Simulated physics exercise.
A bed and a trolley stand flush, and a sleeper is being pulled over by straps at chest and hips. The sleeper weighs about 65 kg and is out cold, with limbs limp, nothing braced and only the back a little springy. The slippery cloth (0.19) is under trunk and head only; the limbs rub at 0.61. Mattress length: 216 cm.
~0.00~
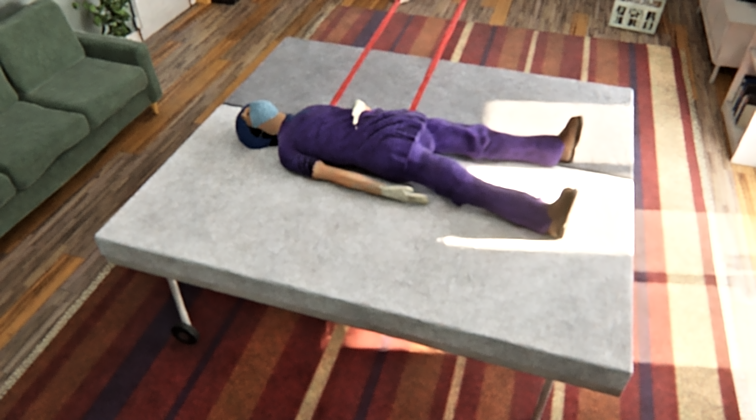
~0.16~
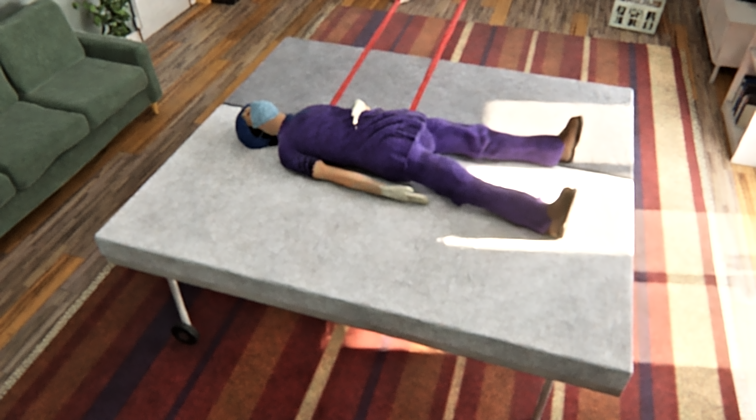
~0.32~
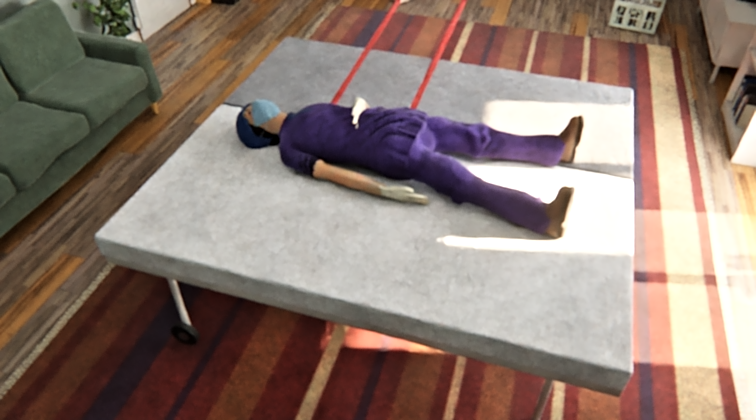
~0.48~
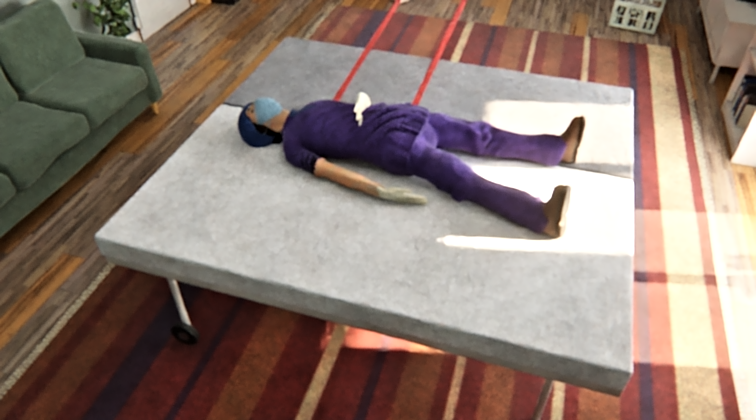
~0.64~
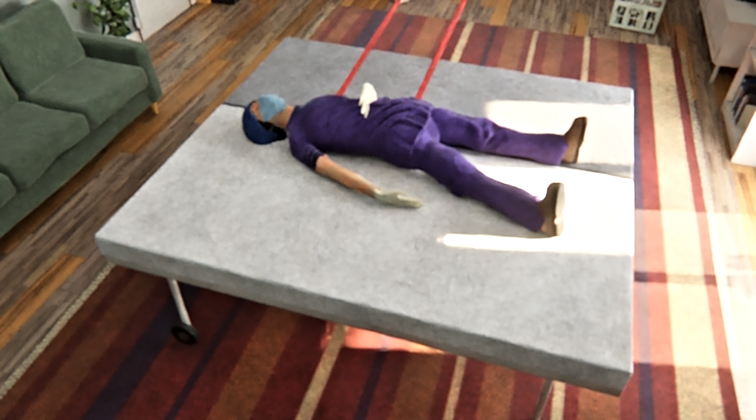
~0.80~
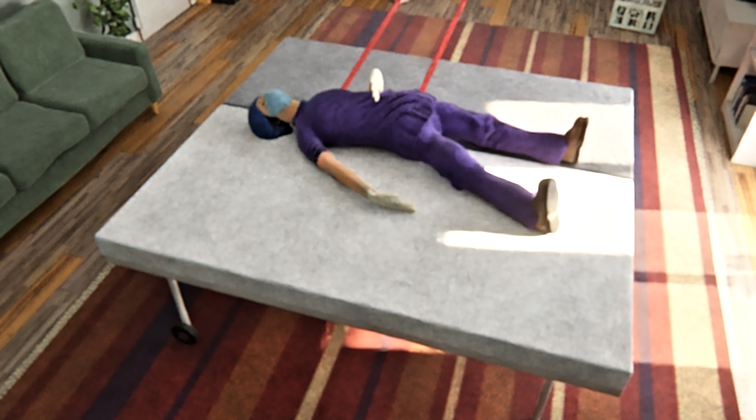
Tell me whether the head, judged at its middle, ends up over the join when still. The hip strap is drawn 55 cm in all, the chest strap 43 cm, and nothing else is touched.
The head ends up over the join.
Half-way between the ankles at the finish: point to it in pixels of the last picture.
Estimate: About (533, 162).
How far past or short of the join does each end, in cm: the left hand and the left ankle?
Left hand 72 past, left ankle 16 past.
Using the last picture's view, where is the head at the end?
It ends up near pixel (293, 93) in the last picture.
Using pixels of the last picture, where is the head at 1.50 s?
(290, 96).
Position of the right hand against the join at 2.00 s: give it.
Measured short of the mark: Approx. 52 cm.
After 1.00 s the head is 9 cm short of the join, near (274, 110) in the last picture's view.
After 1.50 s the head is 6 cm past the join, near (290, 96) in the last picture's view.
After 2.00 s the head is 9 cm past the join, near (293, 93) in the last picture's view.
When all is still (2.5 s), head crosses the join; left hand crosses the join; right hand stops short of the join; left ankle crosses the join; right ankle stops short of the join; right knee stops short of the join.
